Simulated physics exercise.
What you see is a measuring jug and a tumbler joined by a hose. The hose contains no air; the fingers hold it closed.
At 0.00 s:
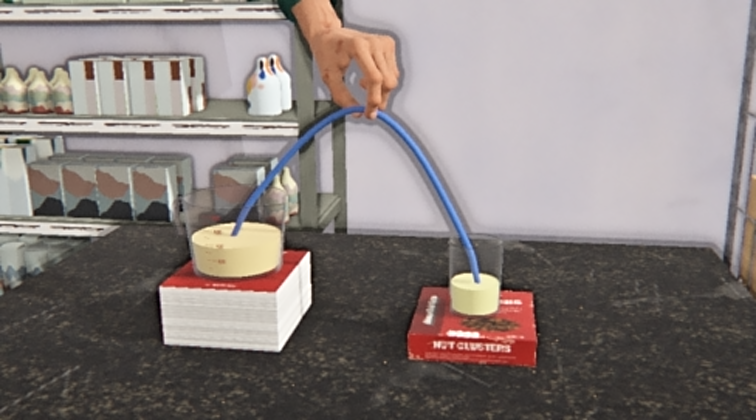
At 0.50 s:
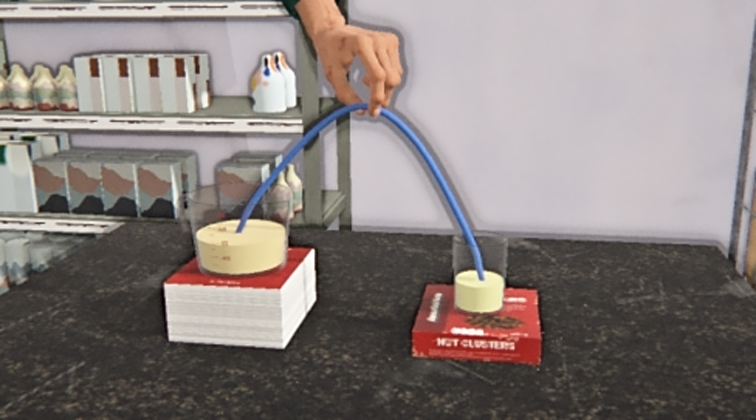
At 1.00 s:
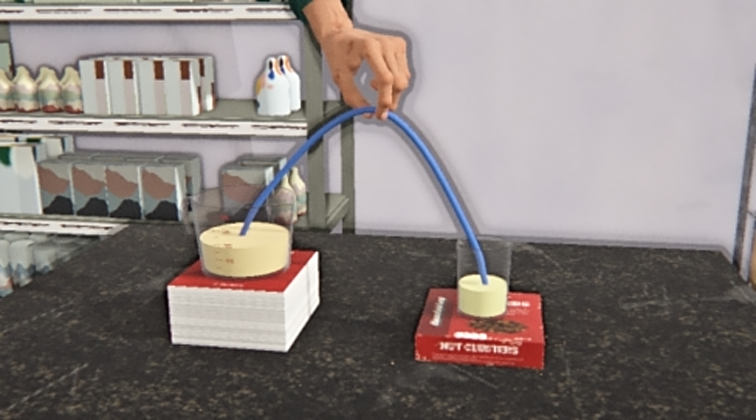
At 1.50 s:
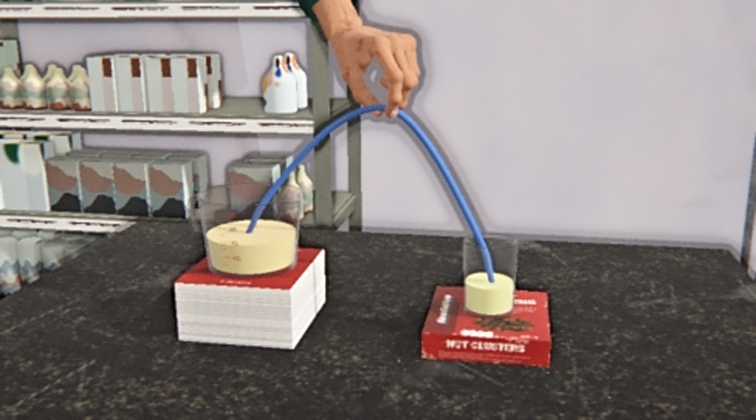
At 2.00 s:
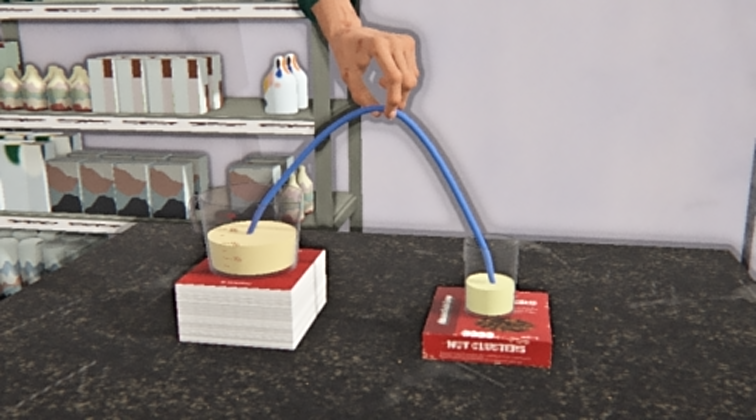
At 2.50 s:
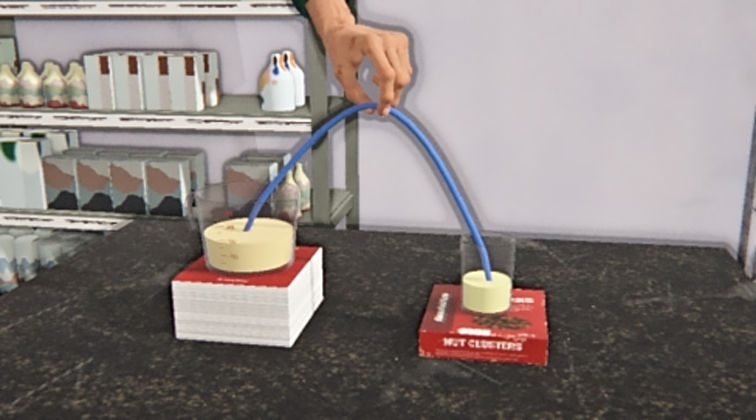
The clip opens on a hand pinching the top of an arched blue hose that joins a measuring jug of pale yellow liquid, raised on a book at left, to a smaller tumbler on a red packet at right. The view shifts slightly, but both liquid levels look unchanged throughout.
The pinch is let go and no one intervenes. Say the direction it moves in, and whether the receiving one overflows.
Lemonade goes - right, receiving - does not overflow.
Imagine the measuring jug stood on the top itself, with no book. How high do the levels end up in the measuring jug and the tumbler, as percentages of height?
Final levels, in order: Approx. 45 % / 15 %.
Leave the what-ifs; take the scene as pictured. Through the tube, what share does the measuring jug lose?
I'd say near 30 per cent, more or less.
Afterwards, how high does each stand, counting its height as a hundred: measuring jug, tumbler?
30 and 80 per cent, in that order.
By 8.0 s, the measuring jug is about a third full; the tumbler is about half full.
By 20.0 s, the measuring jug is about a third full; the tumbler is about three quarters full.
By 45.0 s, the measuring jug is about a quarter full; the tumbler is about three quarters full; the two surfaces are level.
